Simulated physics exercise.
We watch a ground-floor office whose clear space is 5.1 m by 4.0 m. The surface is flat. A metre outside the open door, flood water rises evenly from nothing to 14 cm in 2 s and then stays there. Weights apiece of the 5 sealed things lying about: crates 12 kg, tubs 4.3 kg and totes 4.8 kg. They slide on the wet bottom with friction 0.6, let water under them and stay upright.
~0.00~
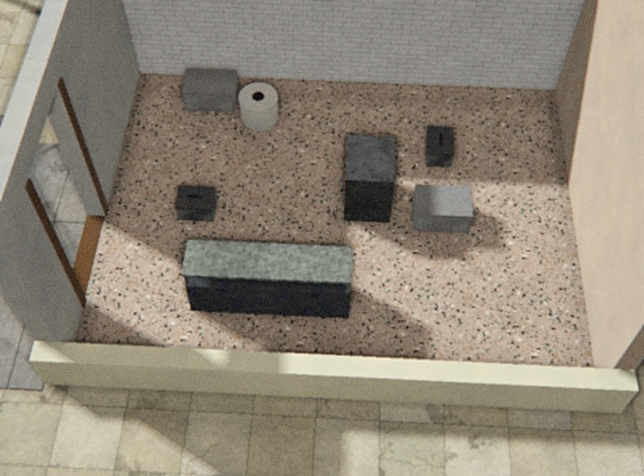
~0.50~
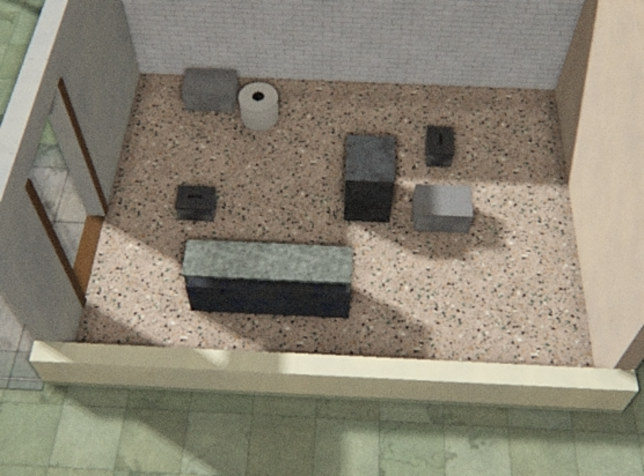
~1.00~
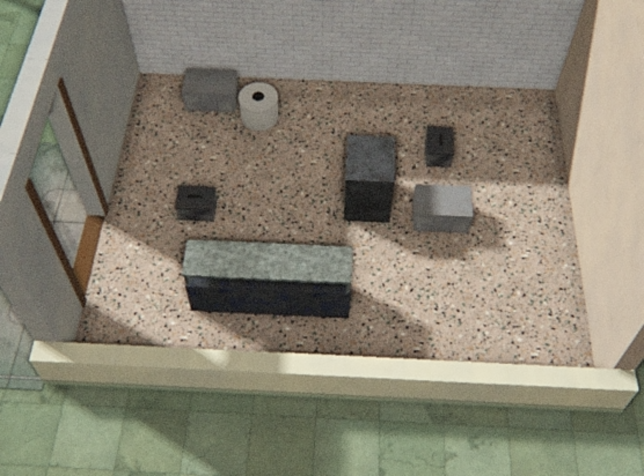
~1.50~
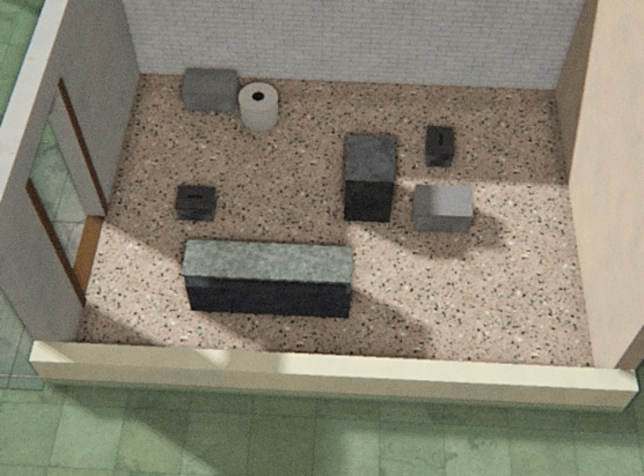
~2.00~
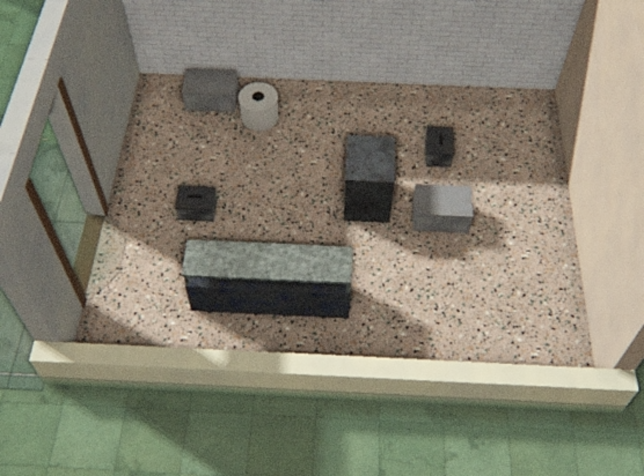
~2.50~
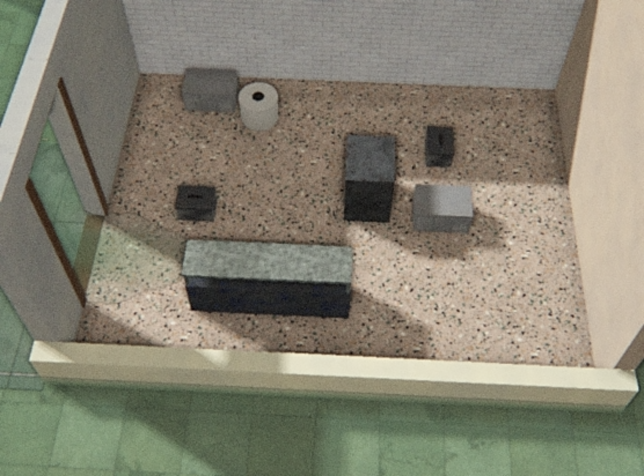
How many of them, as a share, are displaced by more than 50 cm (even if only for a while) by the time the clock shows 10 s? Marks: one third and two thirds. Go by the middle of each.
That comes to under a third.
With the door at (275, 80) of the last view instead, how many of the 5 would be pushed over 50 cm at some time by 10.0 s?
In that case 2 of them.
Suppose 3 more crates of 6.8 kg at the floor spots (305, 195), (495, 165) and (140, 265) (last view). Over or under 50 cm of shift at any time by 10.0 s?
In turn: Past it, less, past it.
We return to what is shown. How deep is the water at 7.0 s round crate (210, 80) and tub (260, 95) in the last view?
About 1 and 2 cm.
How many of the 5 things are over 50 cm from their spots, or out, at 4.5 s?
1 of them.
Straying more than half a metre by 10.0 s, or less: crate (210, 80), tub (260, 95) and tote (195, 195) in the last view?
In turn: Under, under, over.
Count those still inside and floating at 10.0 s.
At that moment 1.
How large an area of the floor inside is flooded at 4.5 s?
About 7.0 m2.
After 3.5 s 0 of 5 are over 50 cm from their spots; 0 afloat.
After 4.5 s 1 of 5 are over 50 cm from their spots; 0 afloat.
After 7.0 s 1 of 5 are over 50 cm from their spots; 0 afloat.
After 10.0 s 1 of 5 are over 50 cm from their spots, and 1 have been at some point; 1 afloat.
